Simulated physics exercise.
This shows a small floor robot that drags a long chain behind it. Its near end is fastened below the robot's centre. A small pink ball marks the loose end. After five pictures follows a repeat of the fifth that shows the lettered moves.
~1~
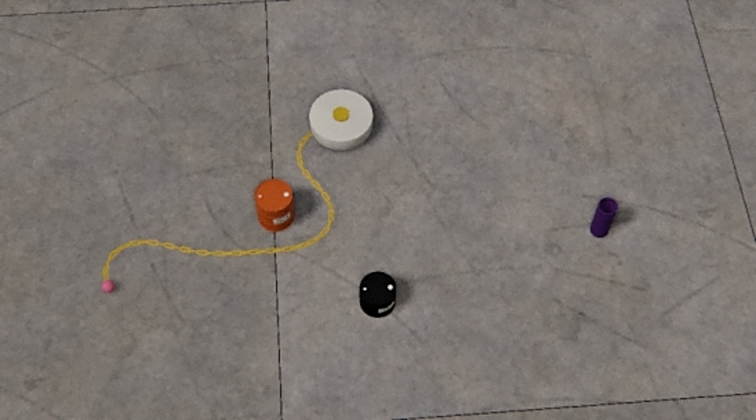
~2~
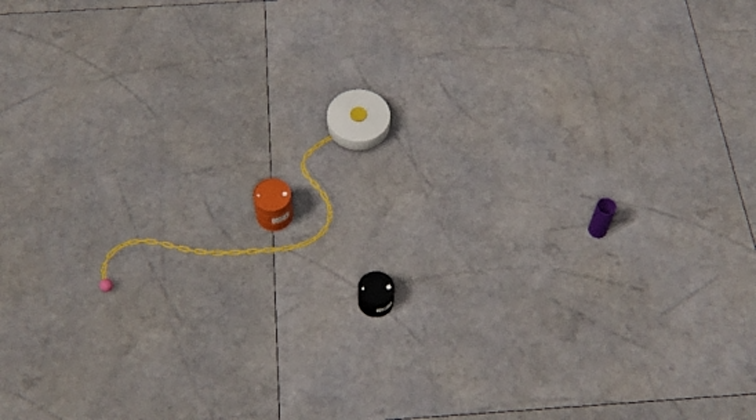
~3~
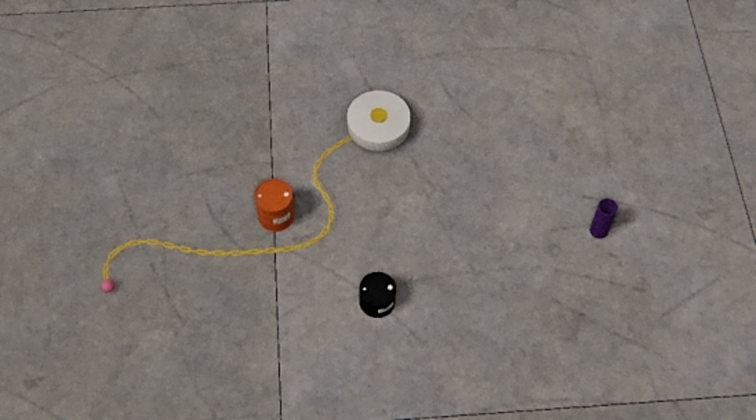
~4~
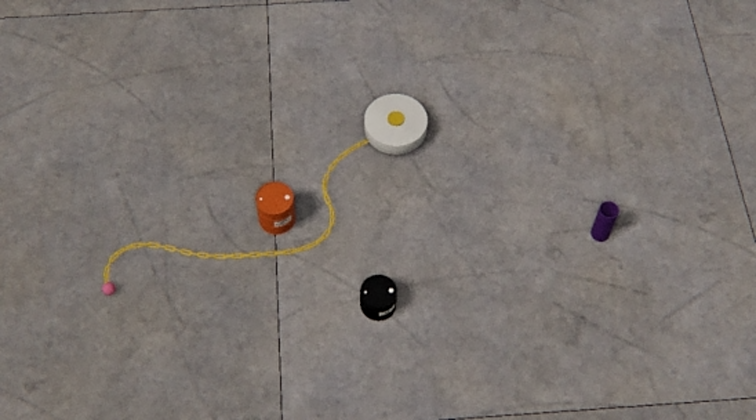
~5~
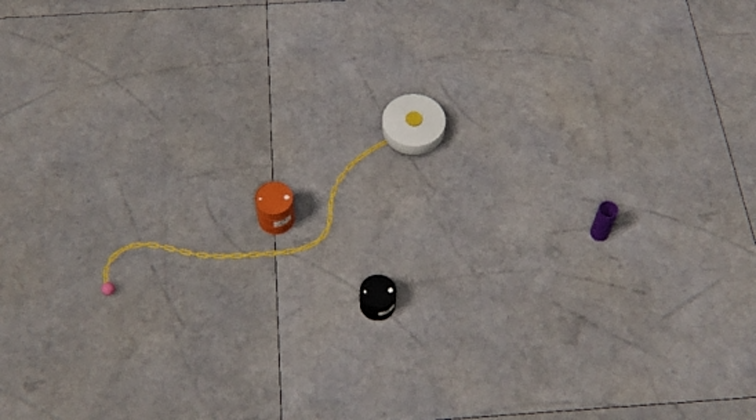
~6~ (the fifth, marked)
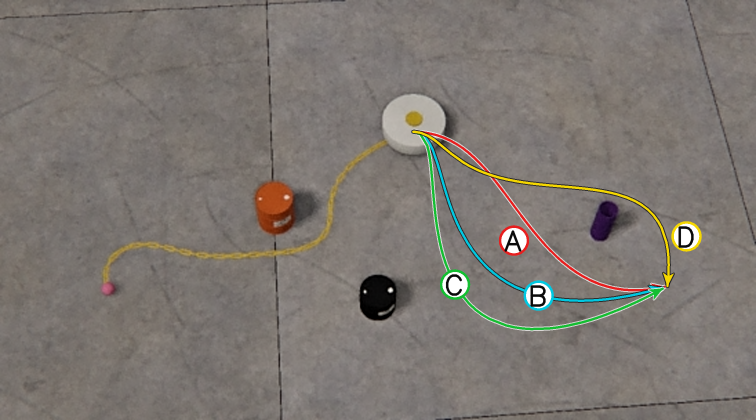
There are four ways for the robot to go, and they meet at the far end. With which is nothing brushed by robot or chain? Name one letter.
It should follow B.
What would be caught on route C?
It is the black pot.
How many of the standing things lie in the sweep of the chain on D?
It sweeps two.
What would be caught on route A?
It is the orange keg.
On the marked copy, A from (413, 132) via (526, 222) to (665, 287); B from (413, 132) via (487, 268) to (662, 288); C from (413, 132) via (469, 304) to (663, 289); D from (413, 132) via (571, 187) to (667, 286).
Taking B. A third of the way, robot (464, 229), middle of the chain (281, 254), free end (108, 289).
Two thirds of the way, robot (575, 295), middle of the chain (352, 269), free end (140, 267).
When it is over, robot (670, 281), middle of the chain (447, 282), free end (234, 263); nothing has been touched.
As for the rest, A meets the orange keg; C meets the black pot; D meets the purple post and orange keg.
